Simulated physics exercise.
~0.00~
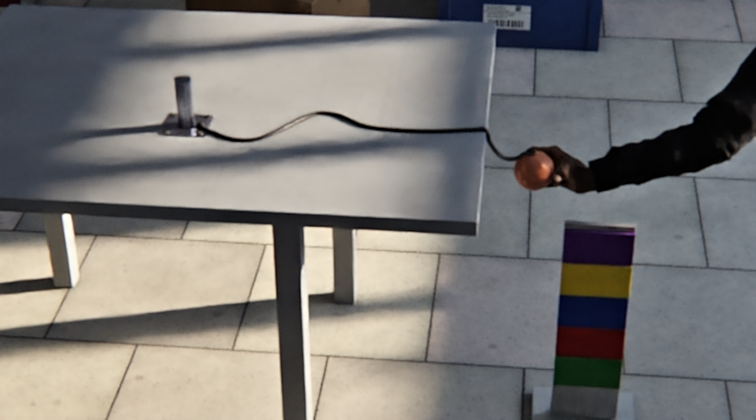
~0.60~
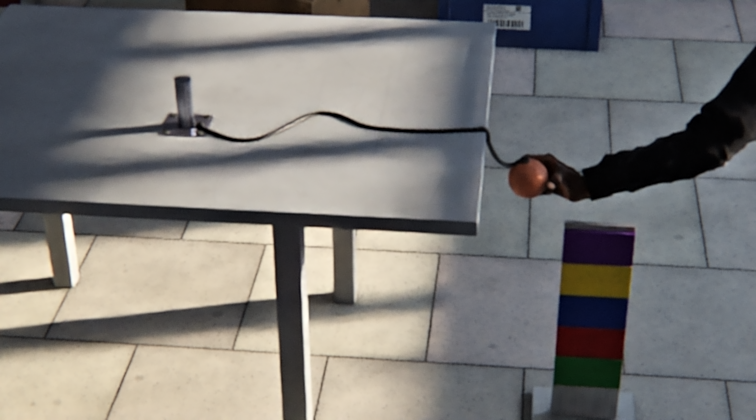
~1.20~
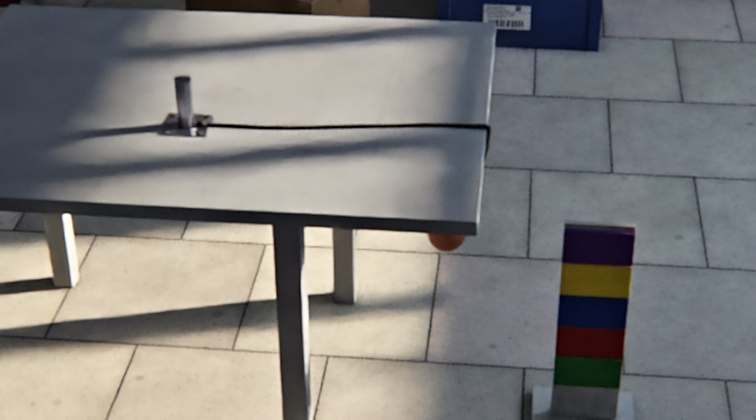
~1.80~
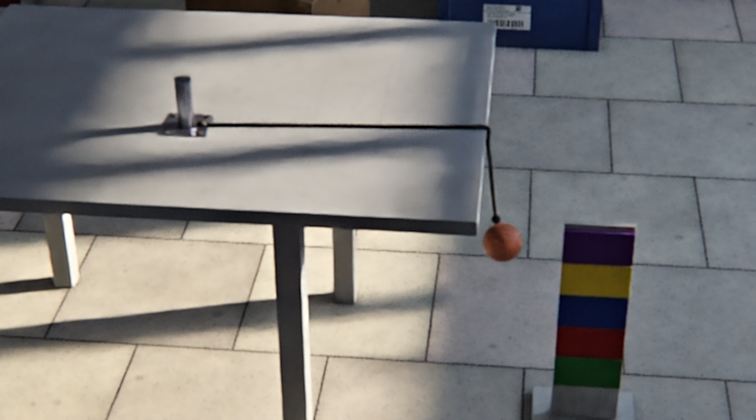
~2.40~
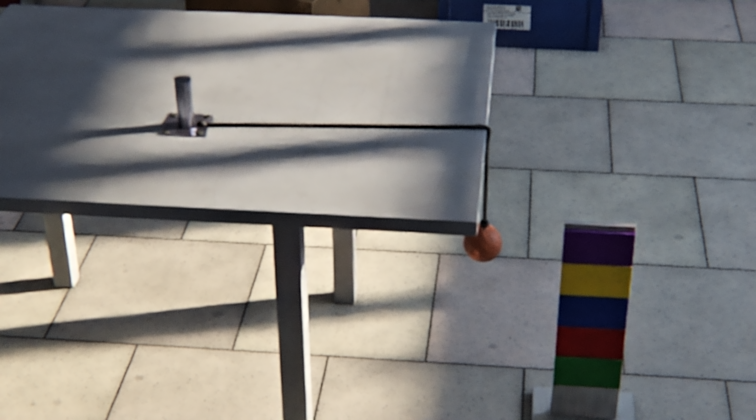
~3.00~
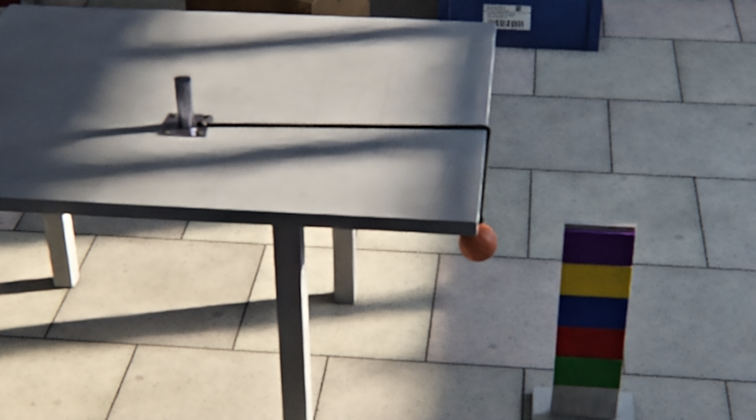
Hand releasing an orange ball on a slack cord, which swings below the table edge and settles level with the purple band.
